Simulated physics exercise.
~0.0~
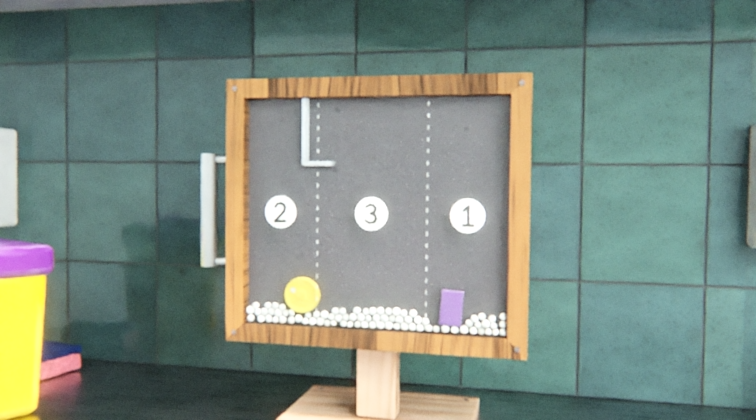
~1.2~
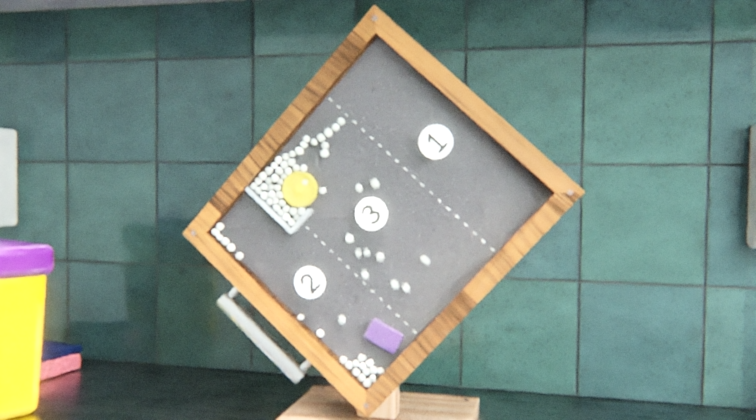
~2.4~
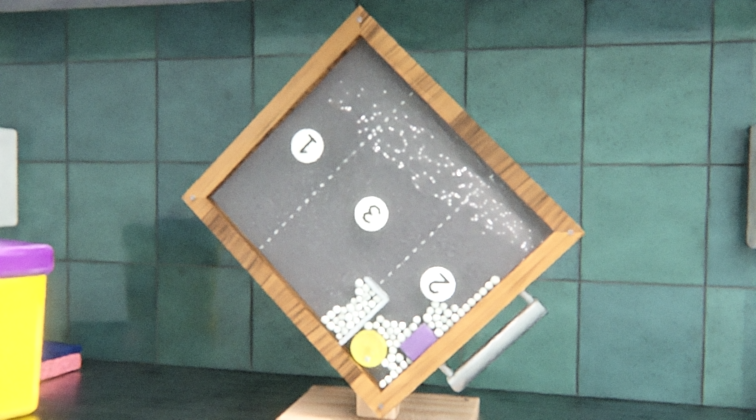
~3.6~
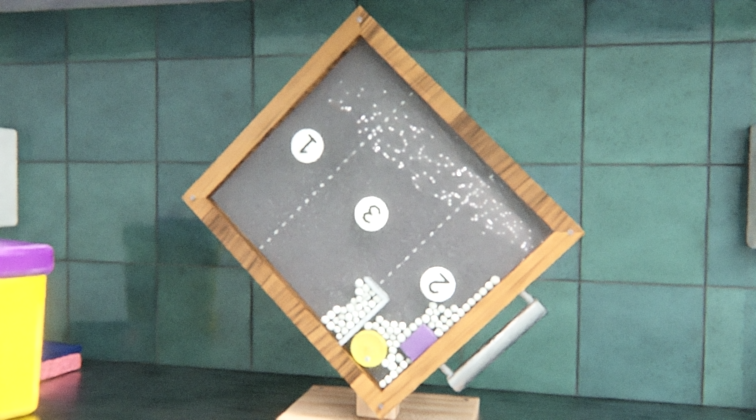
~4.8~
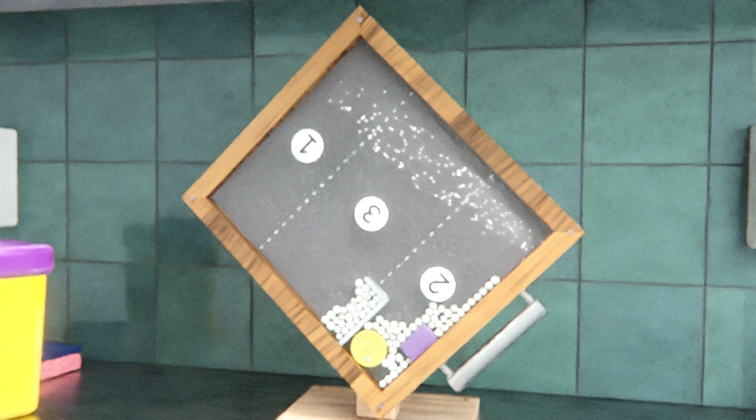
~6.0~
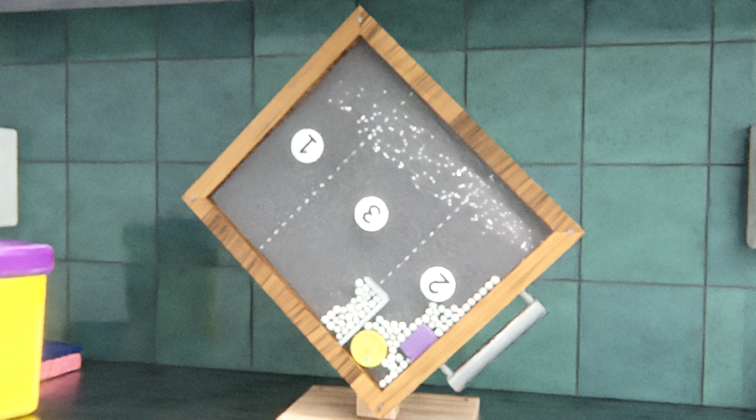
Wood-framed box of white beads, yellow disc and purple block rotating on a stand, then resting tilted with contents heaped low.
